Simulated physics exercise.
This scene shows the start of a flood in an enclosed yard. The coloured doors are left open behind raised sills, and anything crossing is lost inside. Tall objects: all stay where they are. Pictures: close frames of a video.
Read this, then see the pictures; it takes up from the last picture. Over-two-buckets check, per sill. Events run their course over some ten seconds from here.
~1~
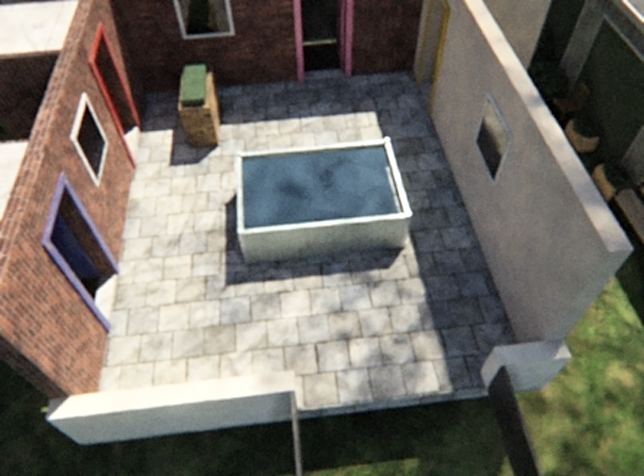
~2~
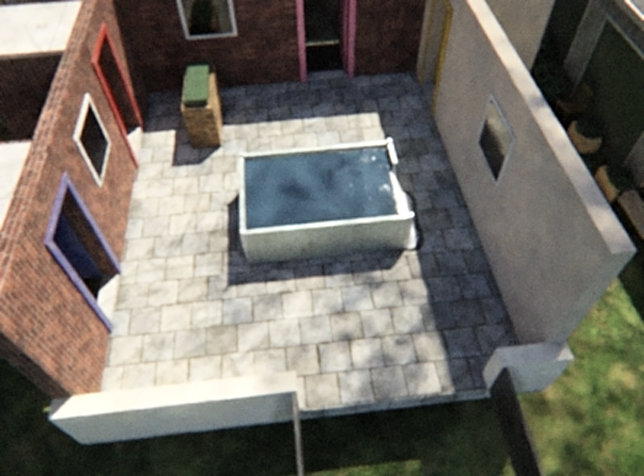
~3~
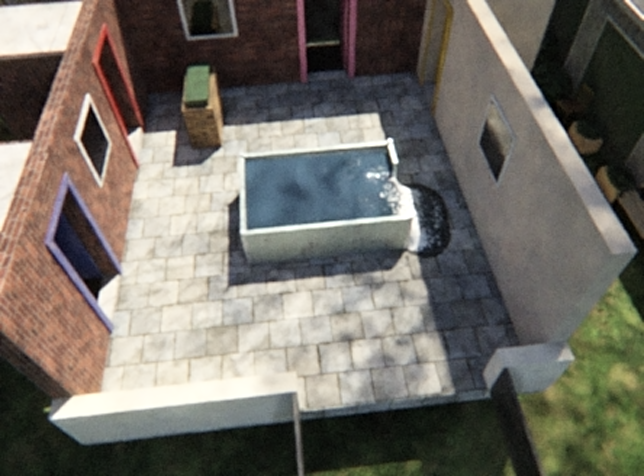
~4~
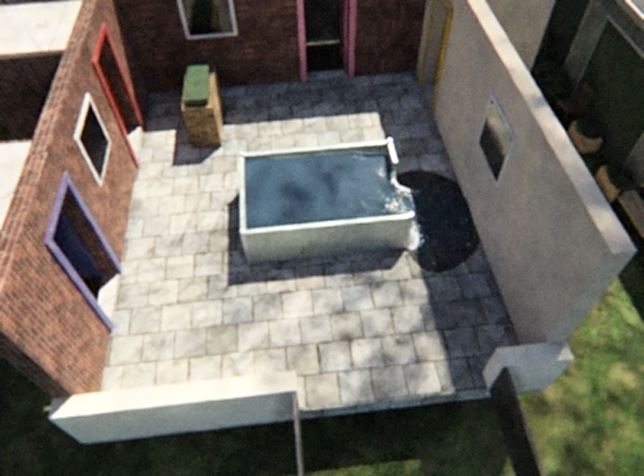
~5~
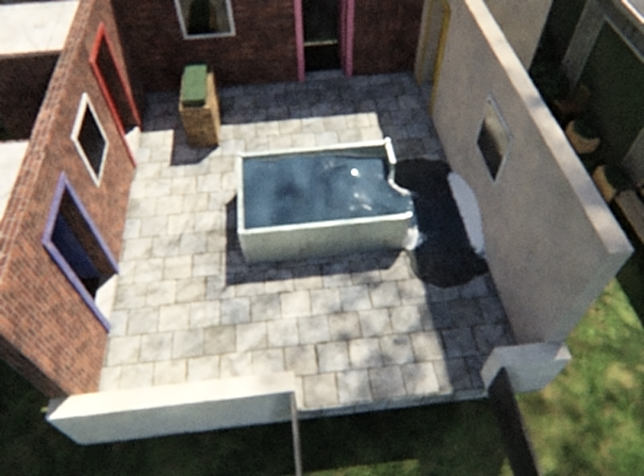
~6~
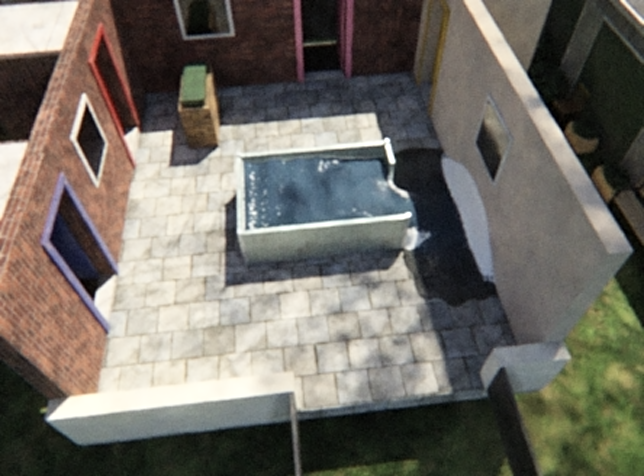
My prediction: The blue door will most likely not exceed two buckets. The yellow door will most likely not exceed two buckets. The pink door will most likely exceed two buckets. The red door will most likely not exceed two buckets.
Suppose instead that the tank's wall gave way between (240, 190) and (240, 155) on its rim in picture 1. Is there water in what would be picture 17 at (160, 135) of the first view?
At that place: Under water.
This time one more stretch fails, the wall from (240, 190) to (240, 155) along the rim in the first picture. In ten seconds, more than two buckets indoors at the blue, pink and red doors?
Here's how it plays out: Blue surpasses the limit, pink fails to reach the limit, and red surpasses the limit.
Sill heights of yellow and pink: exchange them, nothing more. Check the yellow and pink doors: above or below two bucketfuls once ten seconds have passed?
My answer: At yellow the door breaks the threshold, at pink the door misses the threshold.
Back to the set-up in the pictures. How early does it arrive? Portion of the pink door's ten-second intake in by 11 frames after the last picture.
By then roughly 0 percent of the ten-second total is in.
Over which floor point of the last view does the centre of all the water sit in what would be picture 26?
Close to (370, 205).
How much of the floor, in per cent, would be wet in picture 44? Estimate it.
Estimated share: Around 75 %.
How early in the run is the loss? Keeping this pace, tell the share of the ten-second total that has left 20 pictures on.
Roughly 35 percent.
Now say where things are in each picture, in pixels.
Still water in the tank at (319, 187), in the first picture.
Water pours out at (397, 209) and has run to (410, 249), in the second picture.
Water pours out at (398, 211) and has run to (435, 196), in the third picture.
The front is at (460, 190), out from the gap at (397, 211), in the fourth picture.
The front is at (487, 266), out from the gap at (395, 212), in the fifth picture.
The front is at (495, 289), out from the gap at (394, 212), in the sixth picture.
A moment on, water covers 15 % of the floor; the blue door not reached, the yellow door wet at the sill, nothing in, the pink door not reached, the red door not reached.
Next, water covers 30 % of the floor; the blue door not reached, the yellow door wet at the sill, nothing in, the pink door not reached, the red door not reached.
Then, water covers 45 % of the floor; the blue door not reached, the yellow door wet at the sill, nothing in, the pink door over two buckets in, the red door not reached.
Later, water covers 75 % of the floor; the blue door wet at the sill, nothing in, the yellow door wet at the sill, nothing in, the pink door over two buckets in, the red door wet at the sill, nothing in.
In the end, water covers 95 % of the floor; the blue door wet at the sill, nothing in, the yellow door under two buckets in, the pink door far over two buckets in, the red door wet at the sill, nothing in.
